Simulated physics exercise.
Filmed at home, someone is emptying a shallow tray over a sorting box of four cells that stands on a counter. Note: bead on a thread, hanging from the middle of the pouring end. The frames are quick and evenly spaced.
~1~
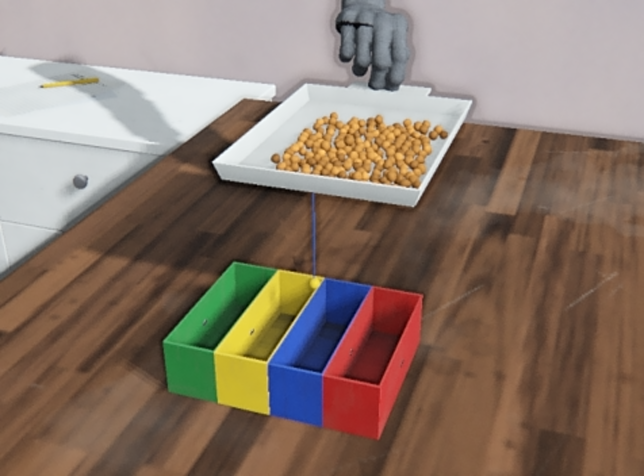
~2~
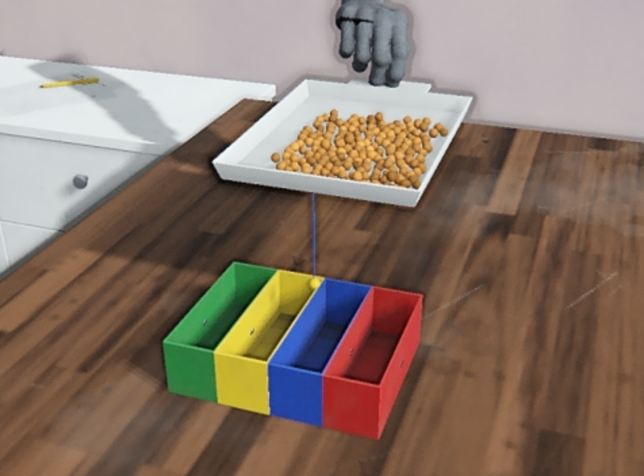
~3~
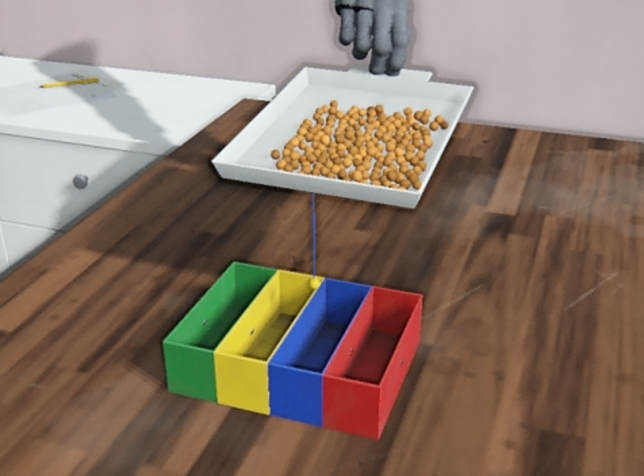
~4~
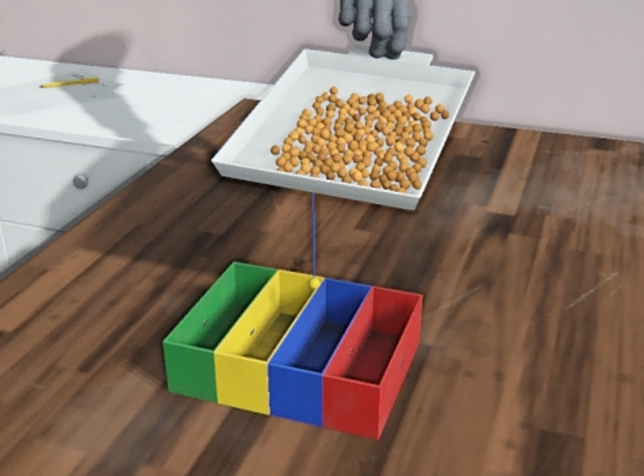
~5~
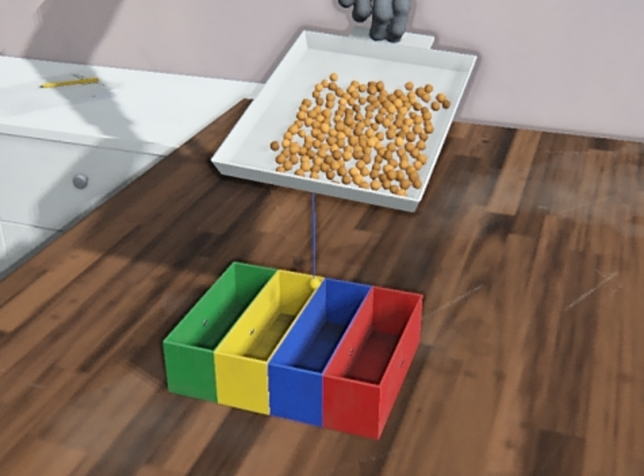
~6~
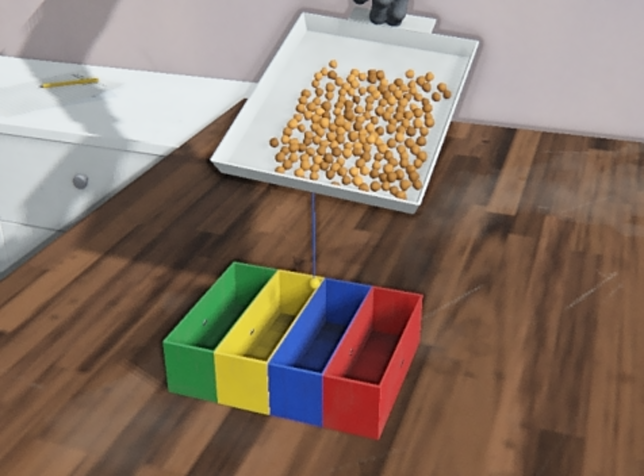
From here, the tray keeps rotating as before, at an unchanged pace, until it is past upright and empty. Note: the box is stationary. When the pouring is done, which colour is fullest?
Fullest: The red cell.
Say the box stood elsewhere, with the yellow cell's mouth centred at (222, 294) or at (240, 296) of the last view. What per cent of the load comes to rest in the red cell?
In turn 20 and 20 in a hundred.
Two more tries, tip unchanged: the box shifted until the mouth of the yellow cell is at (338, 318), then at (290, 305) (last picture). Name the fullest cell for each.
The blue cell, then the red one.
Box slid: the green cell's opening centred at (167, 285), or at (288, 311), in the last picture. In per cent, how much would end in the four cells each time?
Close to 30 in a hundred, followed by close to 90 in a hundred.
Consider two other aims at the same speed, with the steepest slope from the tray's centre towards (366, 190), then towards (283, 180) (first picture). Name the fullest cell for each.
First try: Red; second try: The green cell.
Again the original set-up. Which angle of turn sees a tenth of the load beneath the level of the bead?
The angle is around 110°.
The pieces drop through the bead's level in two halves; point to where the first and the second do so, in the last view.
The leading part at (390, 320), the rest of it at (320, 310).
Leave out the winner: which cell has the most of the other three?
Runner-up - blue.
Soon after the last picture, tray tipped steeply; all on the tray.
A little later, tray tipped past a quarter turn; nearly all on the tray; a small part falling or outside the box.
Later still, tray tipped past a quarter turn; about a third in the red cell; about a quarter in the blue cell; a small part in the yellow cell; a stray few in the green cell; about a quarter falling or outside the box.
At rest, tray tipped past a quarter turn; about a third in the red cell; about a quarter in the blue cell; a small part in the yellow cell; a stray few in the green cell; about a quarter outside the box.
